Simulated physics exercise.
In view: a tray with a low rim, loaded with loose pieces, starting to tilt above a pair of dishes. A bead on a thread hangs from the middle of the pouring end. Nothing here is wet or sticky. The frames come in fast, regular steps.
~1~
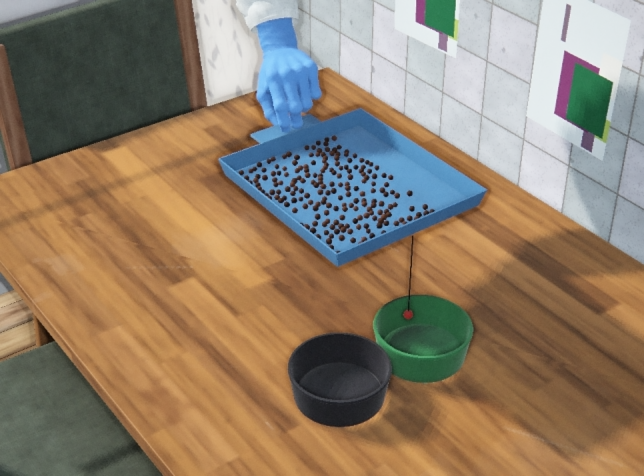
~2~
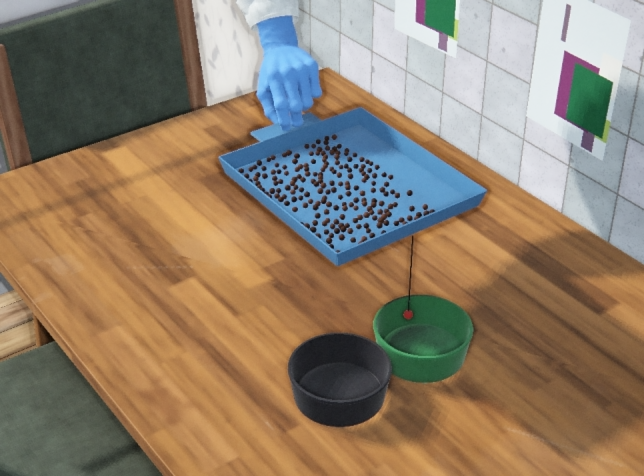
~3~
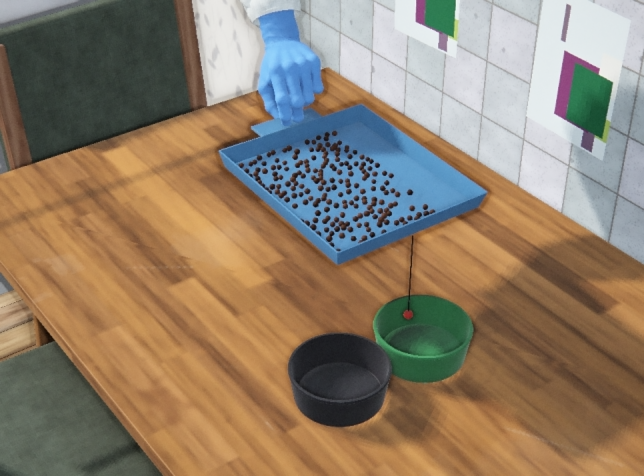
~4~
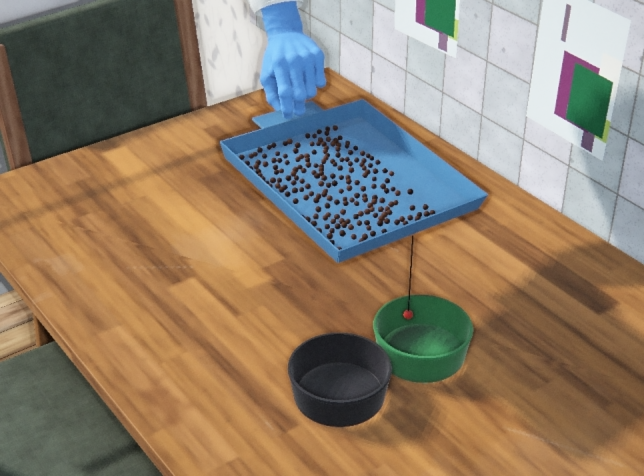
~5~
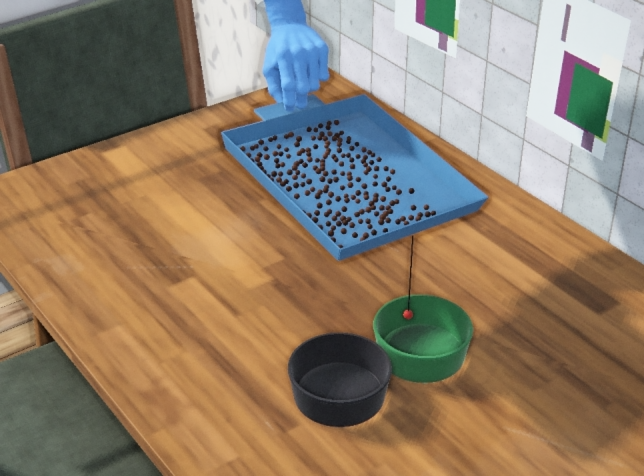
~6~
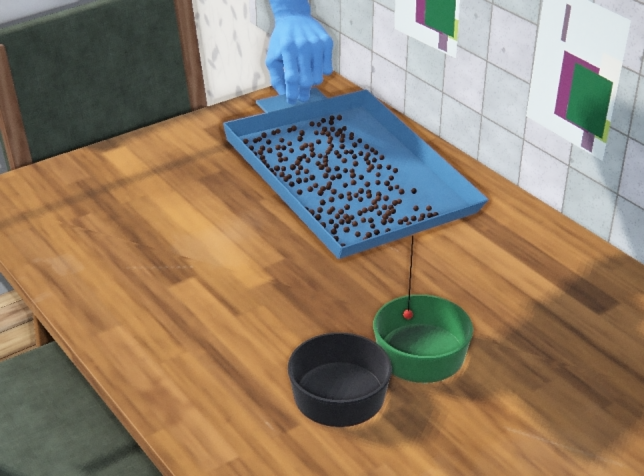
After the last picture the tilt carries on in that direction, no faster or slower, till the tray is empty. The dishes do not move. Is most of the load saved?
Together they catch only the smaller part.
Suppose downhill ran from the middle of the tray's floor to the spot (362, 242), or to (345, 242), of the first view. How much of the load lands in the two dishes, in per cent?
Near 100 % and 100 %.
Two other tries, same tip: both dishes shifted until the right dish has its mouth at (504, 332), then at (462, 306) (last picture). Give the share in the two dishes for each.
In turn 10 and 100 in a hundred.
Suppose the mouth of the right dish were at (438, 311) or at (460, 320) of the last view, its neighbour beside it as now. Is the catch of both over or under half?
One: More than half. Two: More than half.
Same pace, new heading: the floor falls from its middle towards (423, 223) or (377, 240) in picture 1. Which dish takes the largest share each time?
In turn: The right dish; the dish on the left.
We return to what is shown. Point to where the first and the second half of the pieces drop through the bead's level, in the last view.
At about (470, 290), then at (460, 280).
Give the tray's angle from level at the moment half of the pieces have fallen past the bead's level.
At about 95°.
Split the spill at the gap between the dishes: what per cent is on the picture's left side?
About 0 per cent.
Just after the last frame, tray tipped steeply; almost all on the tray; just a few outside both; just a few in the air.
A moment on, tray tipped right over; roughly half on the tray; just a few in the right dish; roughly a quarter outside both; roughly a quarter in the air.
Further on, tray tipped past a quarter turn; about a tenth in the right dish; almost all outside both.
When it is over, tray tipped past a quarter turn; not one in the left dish; about a tenth in the right dish; almost all outside both.
